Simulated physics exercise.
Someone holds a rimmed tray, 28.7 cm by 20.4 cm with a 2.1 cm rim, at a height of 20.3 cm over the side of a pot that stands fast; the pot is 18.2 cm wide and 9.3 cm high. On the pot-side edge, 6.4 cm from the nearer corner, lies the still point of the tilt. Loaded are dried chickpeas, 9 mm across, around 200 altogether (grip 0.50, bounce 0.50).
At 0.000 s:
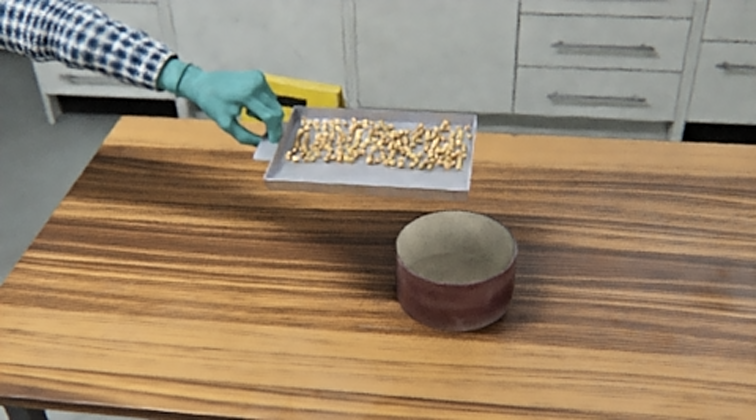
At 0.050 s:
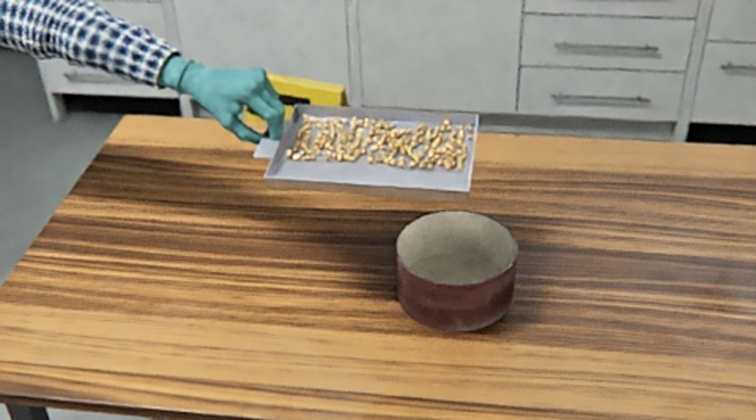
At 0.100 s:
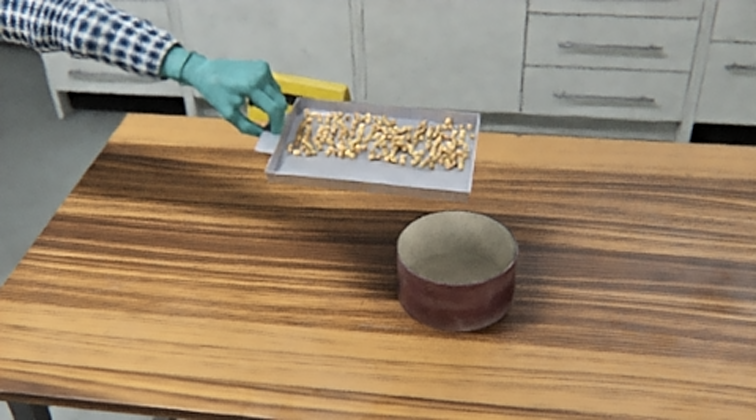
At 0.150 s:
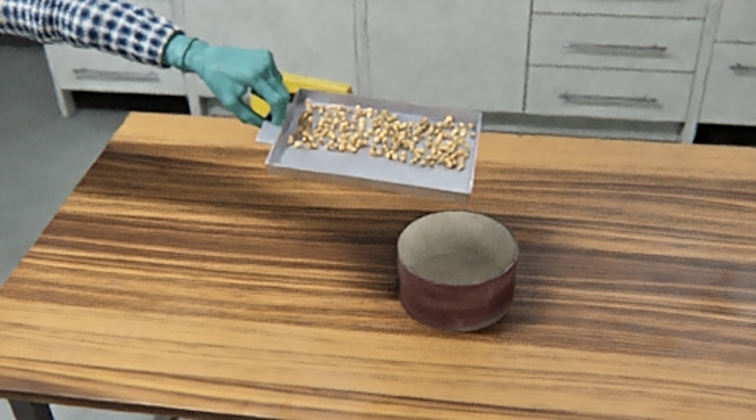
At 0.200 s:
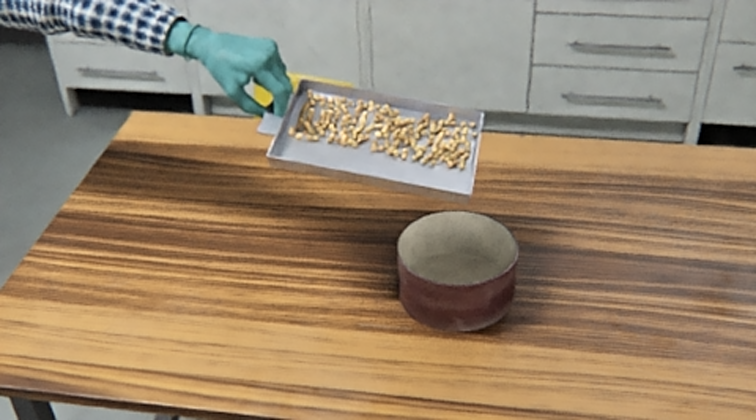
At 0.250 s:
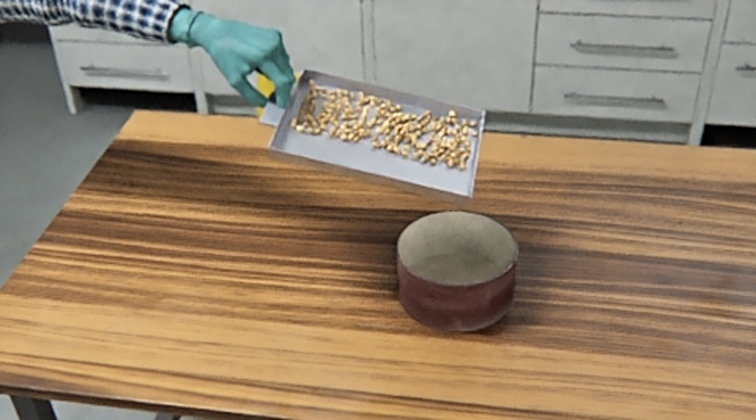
On a striped wooden table in front of pale drawers, a teal-gloved hand in a checked sleeve holds a grey tray of dried chickpeas level above a dark red pot. The hand then gradually raises the tray's left side, slanting it down to the right, while the pot stays still.
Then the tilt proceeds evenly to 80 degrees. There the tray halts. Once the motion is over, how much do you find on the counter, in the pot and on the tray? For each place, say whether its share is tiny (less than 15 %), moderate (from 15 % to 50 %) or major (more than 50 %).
Counter: That should get only a little, pot: That should get only a little, tray: That should get more than half.
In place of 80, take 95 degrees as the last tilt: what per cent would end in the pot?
In that case some 70 per cent.
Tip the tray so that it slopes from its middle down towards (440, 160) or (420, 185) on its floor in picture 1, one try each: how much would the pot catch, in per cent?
Estimate: Some 0 % and some 15 % respectively.
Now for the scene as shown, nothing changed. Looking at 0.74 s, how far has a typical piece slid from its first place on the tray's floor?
It has moved some 11 cm from its start.
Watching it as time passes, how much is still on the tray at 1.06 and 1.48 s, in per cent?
About 95, 90.
After 0.74 s, tilt 45 degrees; the tray holds 100 %, the pot 0 %.
After 1.06 s, tilt 66 degrees; the tray holds 95 %, the pot 0 %.
Then, at 1.48 s, tilt 80 degrees; the tray holds 90 %, the pot 5 %.
By 1.9 s all is still; counter 5 %, pot 5 %, tray 90 %.
